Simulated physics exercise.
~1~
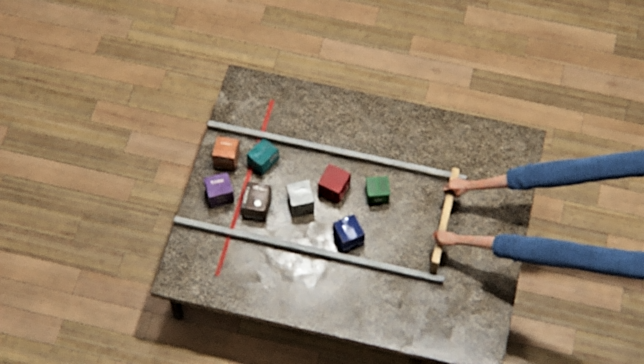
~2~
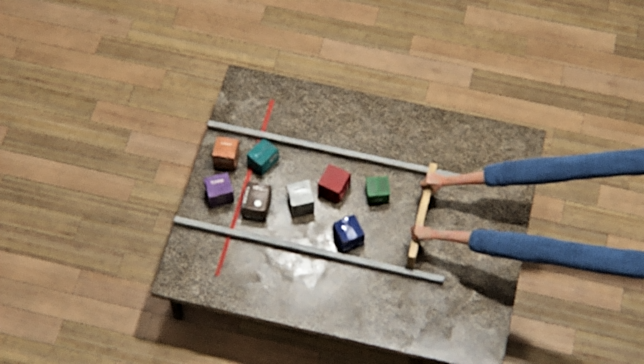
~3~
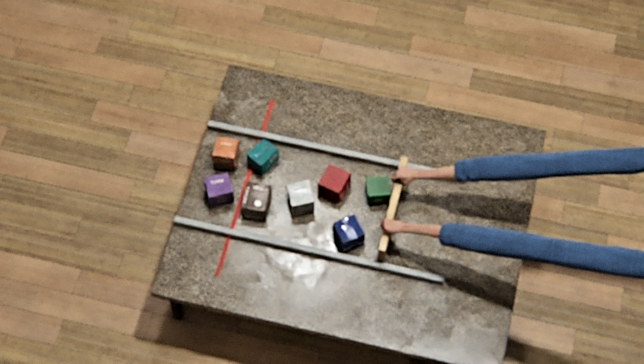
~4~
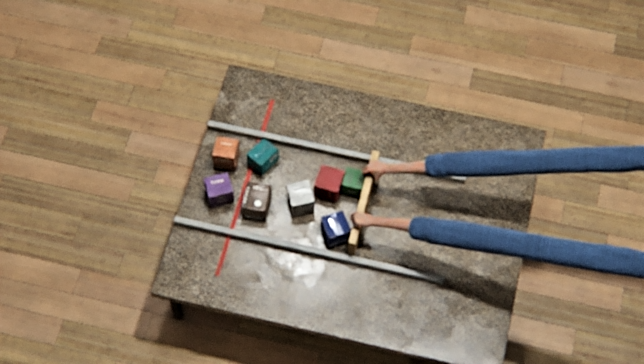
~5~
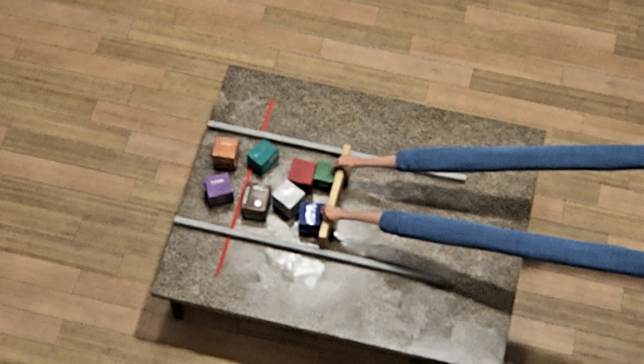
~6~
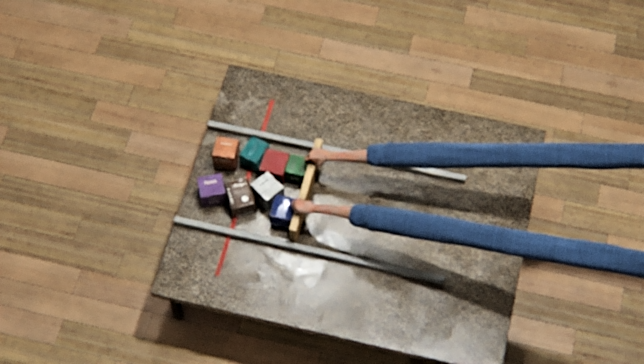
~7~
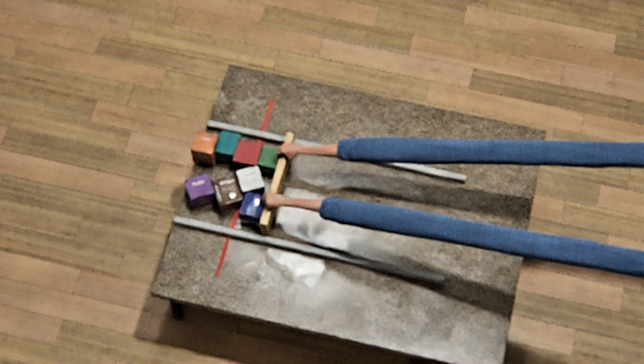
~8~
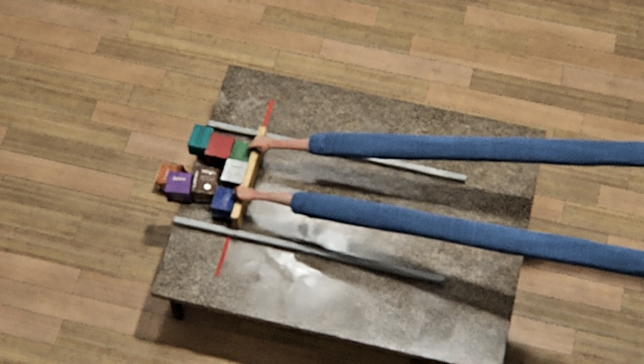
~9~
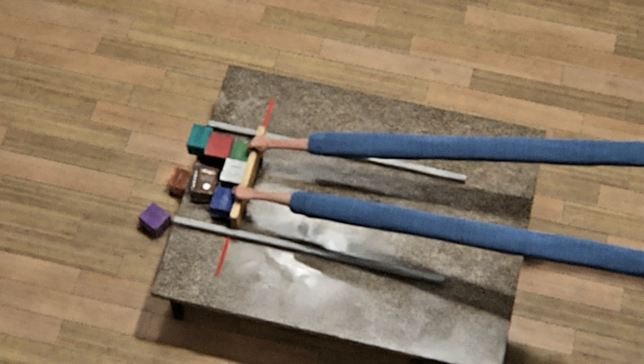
Two blue-sleeved arms hold a wooden plank upright at the right of a grey stone-like platform, seen from above on a plank floor. Eight boxes stand to its left between two pale battens, with orange, turquoise, purple and brown ones near a red tape line, and white, red, green and blue ones closer to the plank. The arms push the plank steadily left, gathering the green and blue boxes, then the red and white. The packed group shoves the others over the left edge. The plank stops at the tape as the orange and purple boxes drop off, while the turquoise one overhangs.
